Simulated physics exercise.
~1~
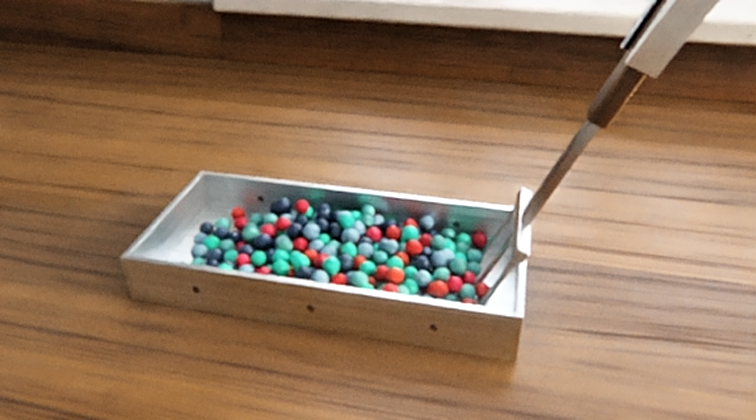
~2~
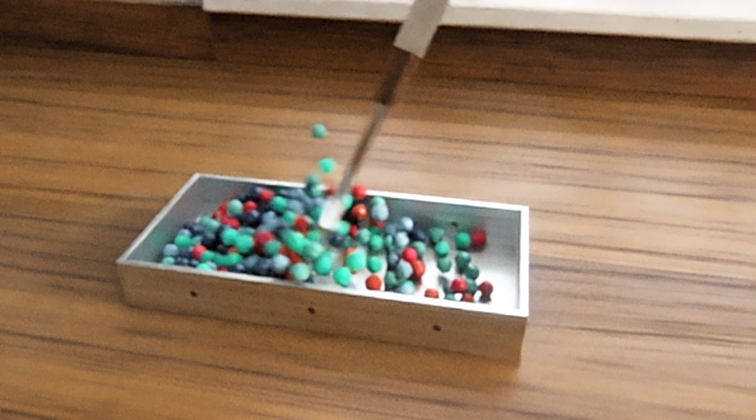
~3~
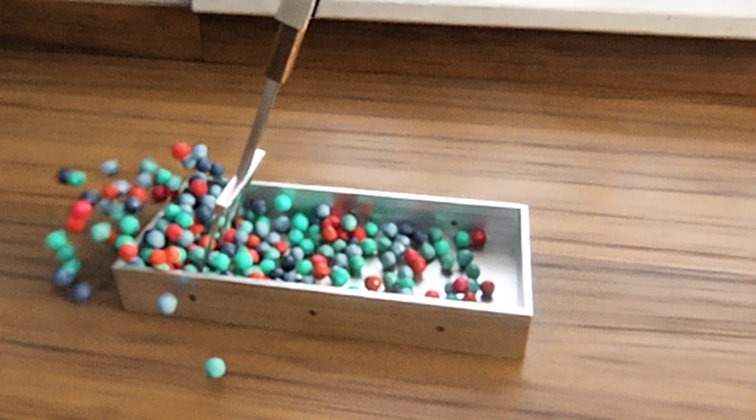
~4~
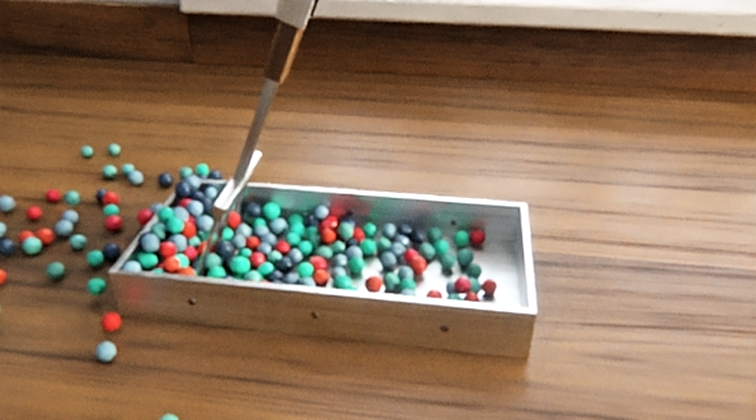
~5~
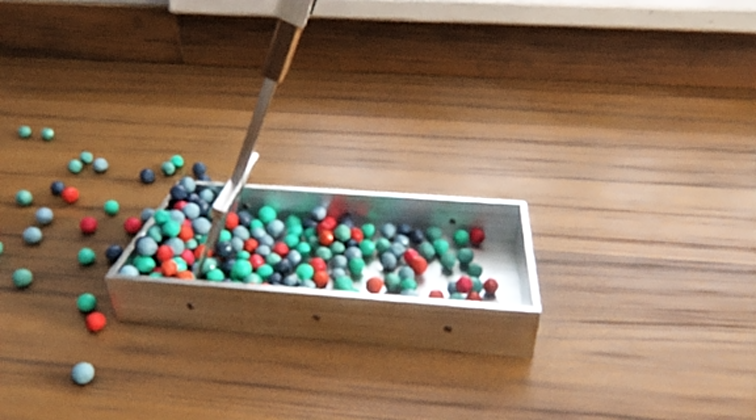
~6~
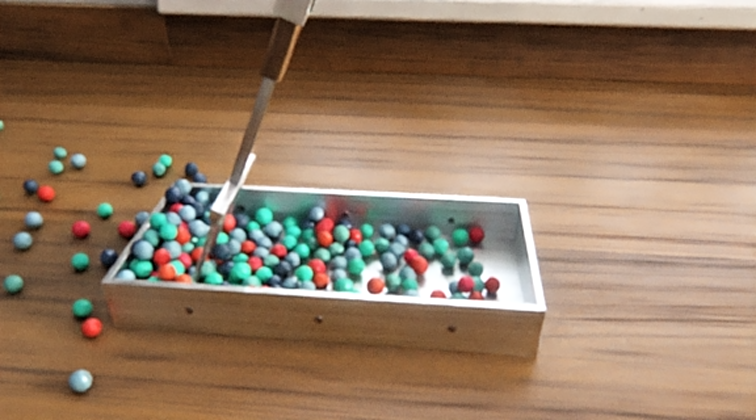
On a wooden table, a rake sweeps colourful balls left through a trough, spilling some.
